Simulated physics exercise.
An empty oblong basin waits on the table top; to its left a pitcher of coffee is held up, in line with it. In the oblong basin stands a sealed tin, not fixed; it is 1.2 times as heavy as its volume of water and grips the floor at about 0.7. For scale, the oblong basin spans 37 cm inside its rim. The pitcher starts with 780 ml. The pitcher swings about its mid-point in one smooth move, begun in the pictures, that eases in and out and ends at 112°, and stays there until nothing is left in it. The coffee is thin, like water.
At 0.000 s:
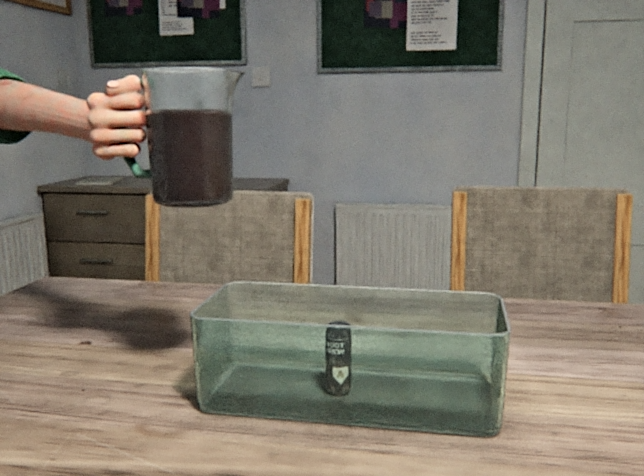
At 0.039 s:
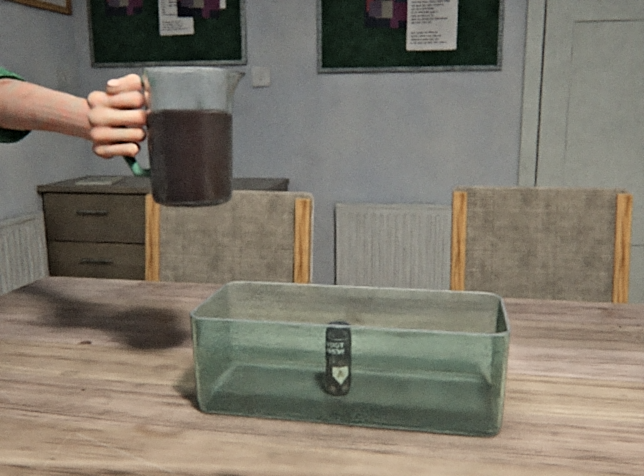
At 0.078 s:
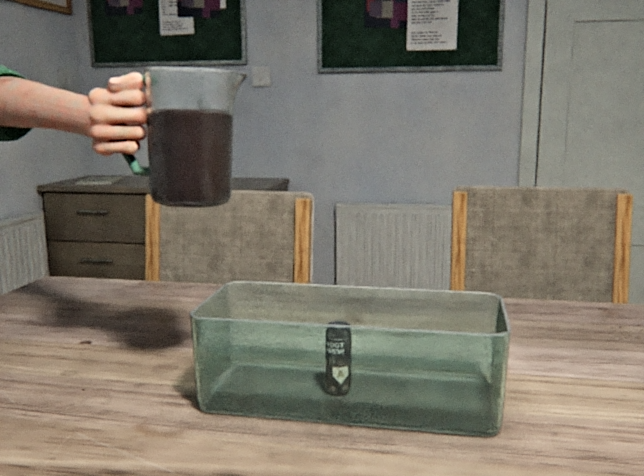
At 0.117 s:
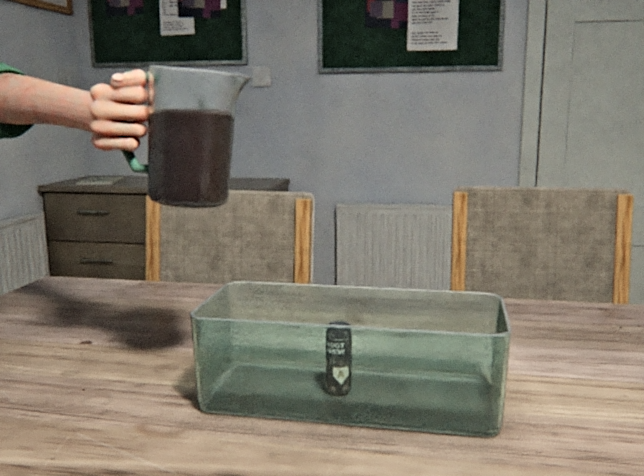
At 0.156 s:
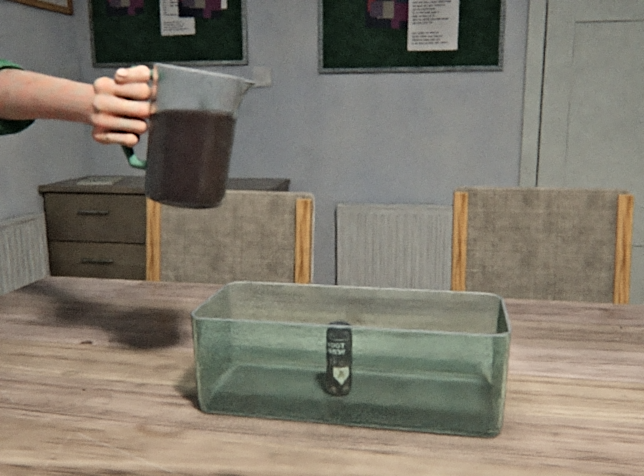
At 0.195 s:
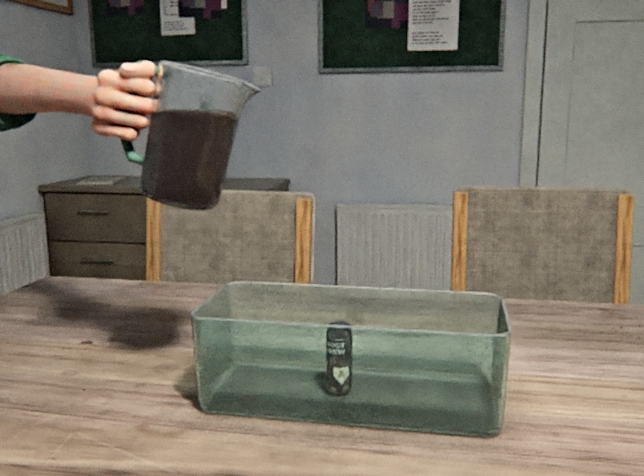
The clip opens on a hand holding a clear pitcher of dark coffee upright above a wooden table, to the left of an oblong glass basin with a small dark tin. The pitcher stays nearly still at first, then the hand tilts it slightly to the right.
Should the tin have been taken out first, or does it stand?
The tin goes over.
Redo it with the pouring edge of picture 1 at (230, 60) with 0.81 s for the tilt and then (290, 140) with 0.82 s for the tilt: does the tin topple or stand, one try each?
First it keeps standing; then it topples.
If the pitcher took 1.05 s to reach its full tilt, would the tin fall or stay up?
The tin falls.
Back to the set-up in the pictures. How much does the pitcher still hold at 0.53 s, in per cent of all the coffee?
Some 90 per cent.
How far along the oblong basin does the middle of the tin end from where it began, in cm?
Some 11.0 cm.
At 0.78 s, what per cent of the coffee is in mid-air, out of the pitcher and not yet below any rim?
Near 32 in a hundred.
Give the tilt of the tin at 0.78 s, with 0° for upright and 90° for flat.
Near 0° from upright.
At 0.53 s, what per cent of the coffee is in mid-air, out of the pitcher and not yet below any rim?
About 10 per cent.
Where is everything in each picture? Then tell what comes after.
The first frame shows tilt 0°; pouring edge (244, 71); surface from (154, 112) to (228, 112); the oblong basin's rim runs from (210, 299) to (505, 314); the tin's top is at (339, 328).
The second frame shows tilt 1°; pouring edge (245, 72); surface from (155, 111) to (229, 111).
The third frame shows tilt 2°; pouring edge (247, 74); surface from (155, 111) to (230, 112).
The fourth frame shows tilt 6°; pouring edge (251, 77); surface from (157, 111) to (232, 112).
The fifth frame shows tilt 10°; pouring edge (255, 82); surface from (159, 113) to (234, 113).
The sixth frame shows tilt 15°; pouring edge (260, 89); surface from (160, 115) to (237, 113).
Then, 0.53 s in, the tilt is 81° and 90 per cent is still to pour; the tin stands where it began.
Then, 0.78 s in, the tilt is 111° and 33 per cent is still to pour; the tin stands 1 cm from where it began.
Then, 1.04 s in, the tilt is 112° and 2 per cent is still to pour; the tin lies on its side.
Then, 1.32 s in, the tilt is 112° and 0 per cent is still to pour; the tin lies on its side.
Finally, the tin lies on its side.
